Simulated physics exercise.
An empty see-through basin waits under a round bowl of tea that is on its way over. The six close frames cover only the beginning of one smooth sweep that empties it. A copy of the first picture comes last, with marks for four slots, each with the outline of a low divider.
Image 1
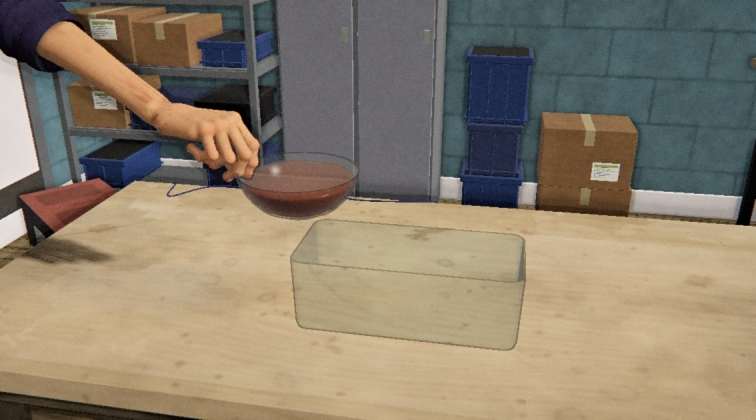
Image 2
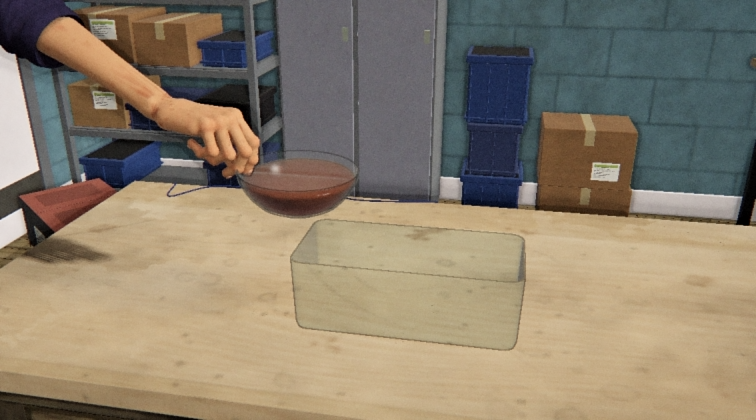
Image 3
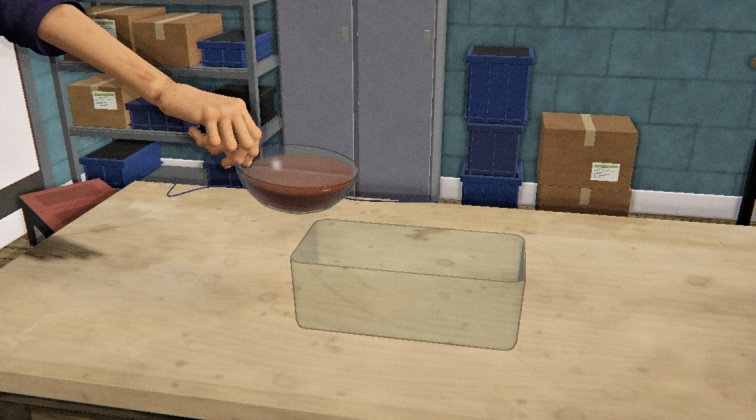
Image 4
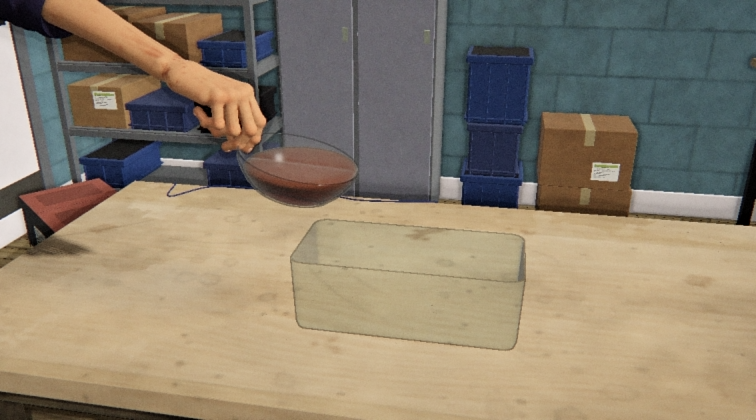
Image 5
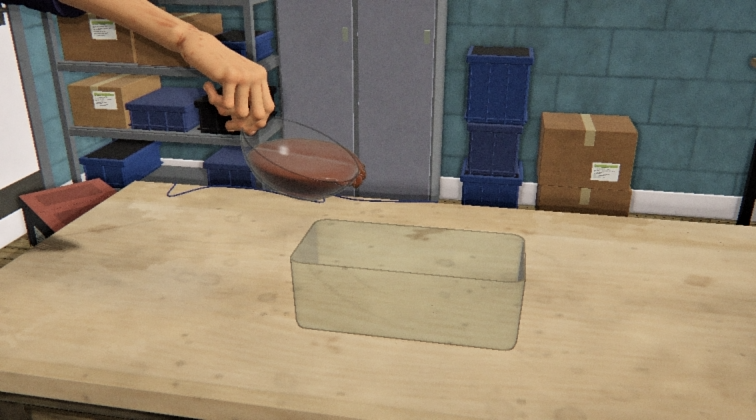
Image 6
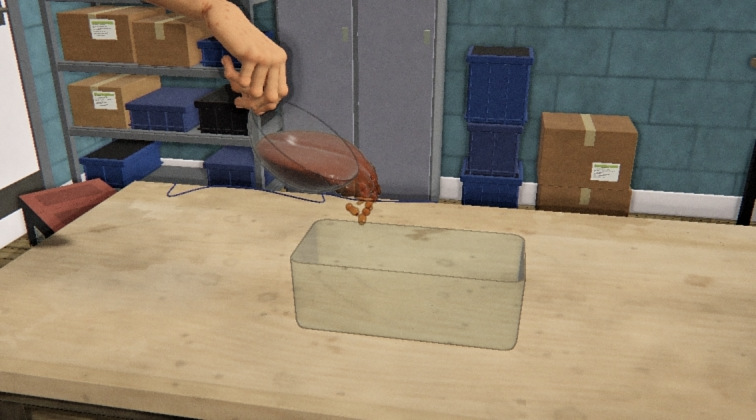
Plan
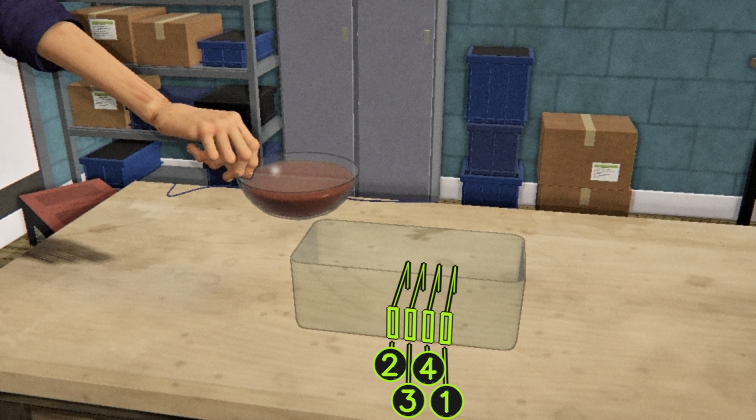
In a storeroom, a hand tilting a round glass bowl rightward above an empty see-through basin, reddish-brown liquid slipping over its lip.
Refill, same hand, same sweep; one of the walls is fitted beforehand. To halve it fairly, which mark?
4.
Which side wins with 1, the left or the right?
The left one.
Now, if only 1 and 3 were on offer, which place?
Here it is place 3.
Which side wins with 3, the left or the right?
The right side.
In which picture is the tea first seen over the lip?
Picture 4.
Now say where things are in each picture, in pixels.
Upright, lip at (356, 174); basin from (297, 324) to (517, 348); nothing has left yet.
Upright, lip at (356, 174); nothing has left yet.
Tipped about 6°, lip at (356, 174); nothing has left yet.
Tipped about 14°, lip at (356, 174); tea is over the lip, down to (356, 174).
Tipped about 24°, lip at (356, 174); tea is over the lip, down to (359, 181).
Tipped about 35°, lip at (356, 174); tea is over the lip, down to (364, 218).
On the marked copy, 1 at (444, 348); 2 at (392, 342); 3 at (409, 344); 4 at (426, 346).
With 1, about 83 % ends left of the wall and 10 % right of it; 8 % is lost outside.
With 2, about 12 % ends left of the wall and 87 % right of it.
With 3, about 22 % ends left of the wall and 77 % right of it.
With 4, about 51 % ends left of the wall and 47 % right of it.
